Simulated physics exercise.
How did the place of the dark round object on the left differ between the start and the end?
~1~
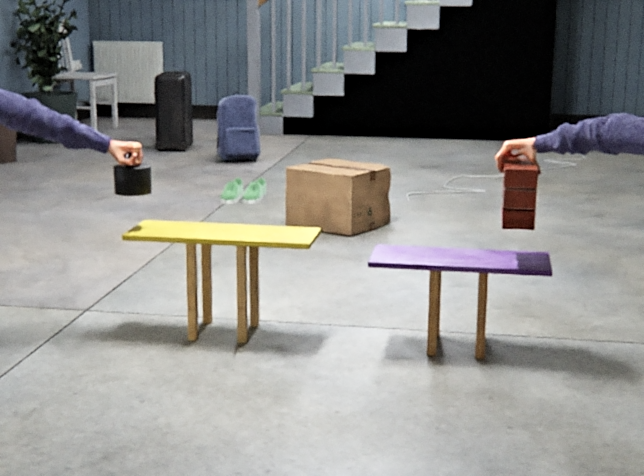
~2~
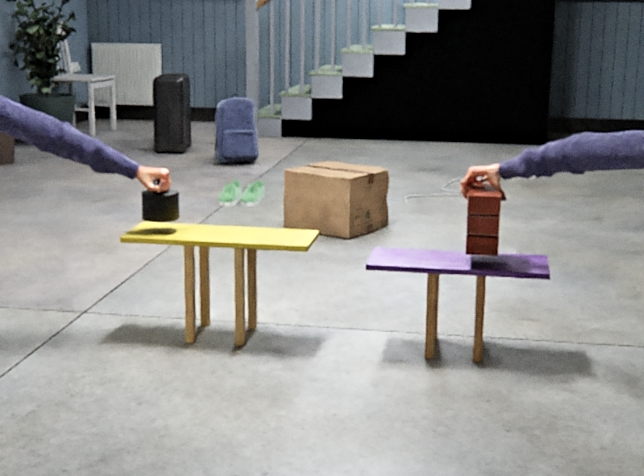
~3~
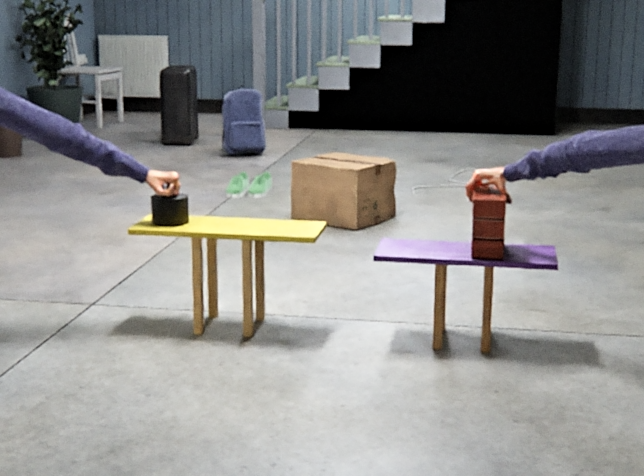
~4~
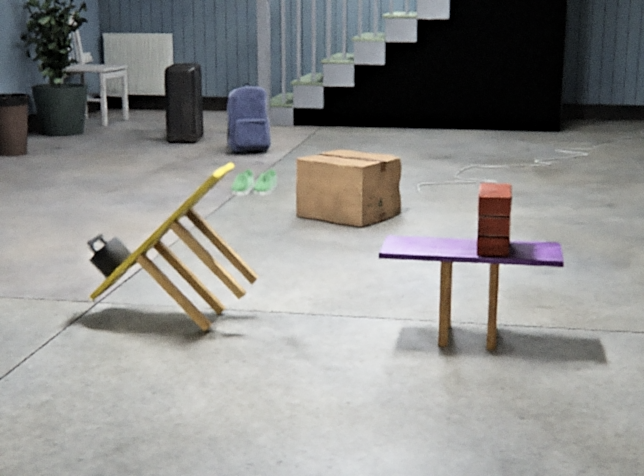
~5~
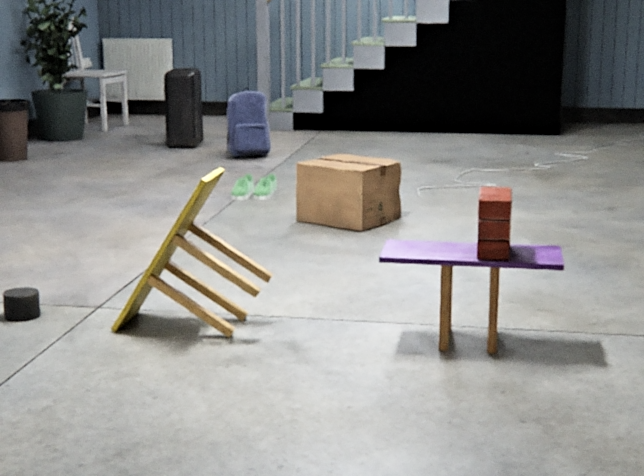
At the start it was held in a hand above the left end of the yellow stand. By the end it was on the floor, farther to the left of the tipped stand.
In a large room with a staircase, two hands set a dark round object on the left end of a yellow stand and red bricks on a purple table; the stand toppled left, dropping the object, while the table stayed upright.
